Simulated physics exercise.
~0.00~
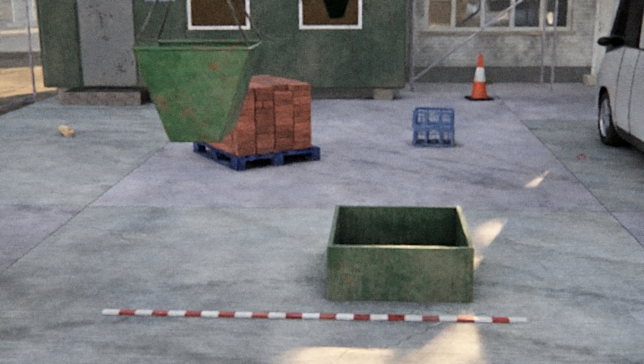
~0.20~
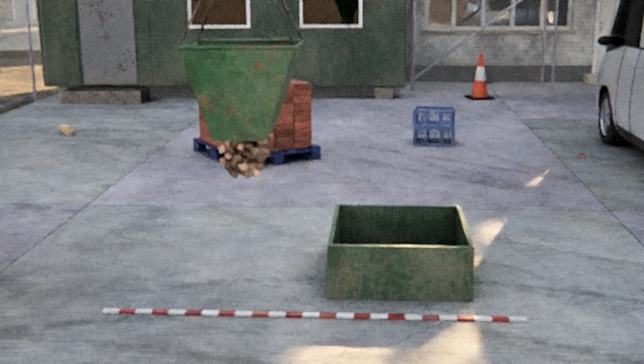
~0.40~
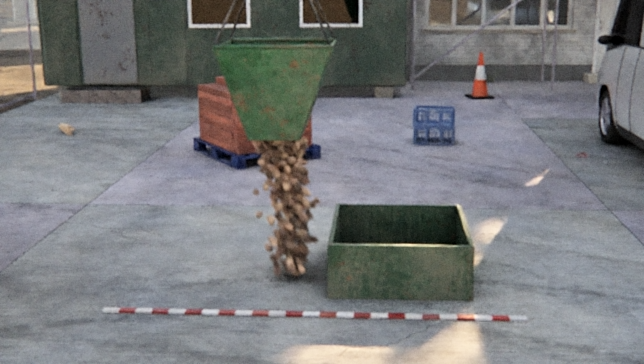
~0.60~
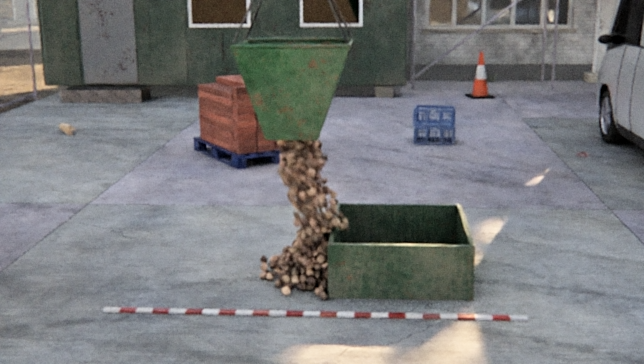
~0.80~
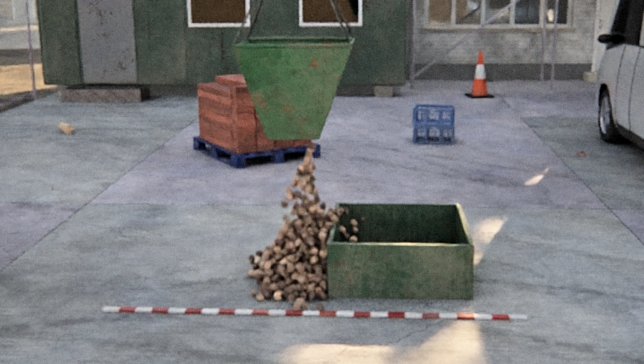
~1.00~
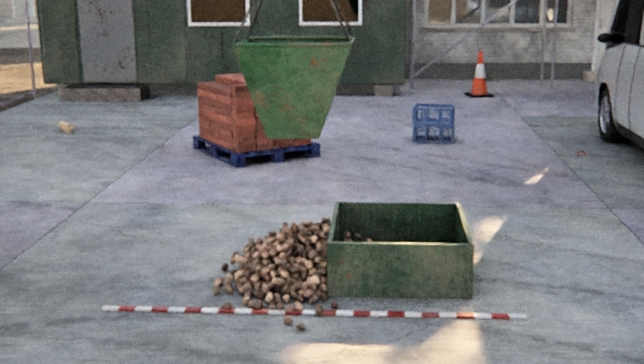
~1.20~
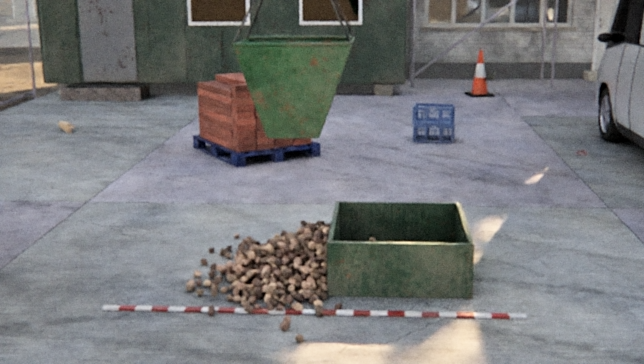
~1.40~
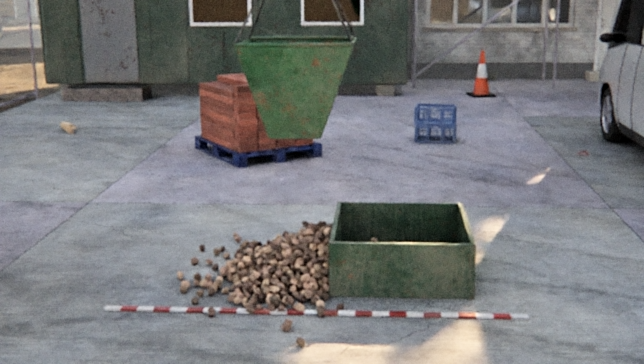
Concrete yard with a green skip swinging right and spilling brown stones, nearly all piling up left of the open green bin.
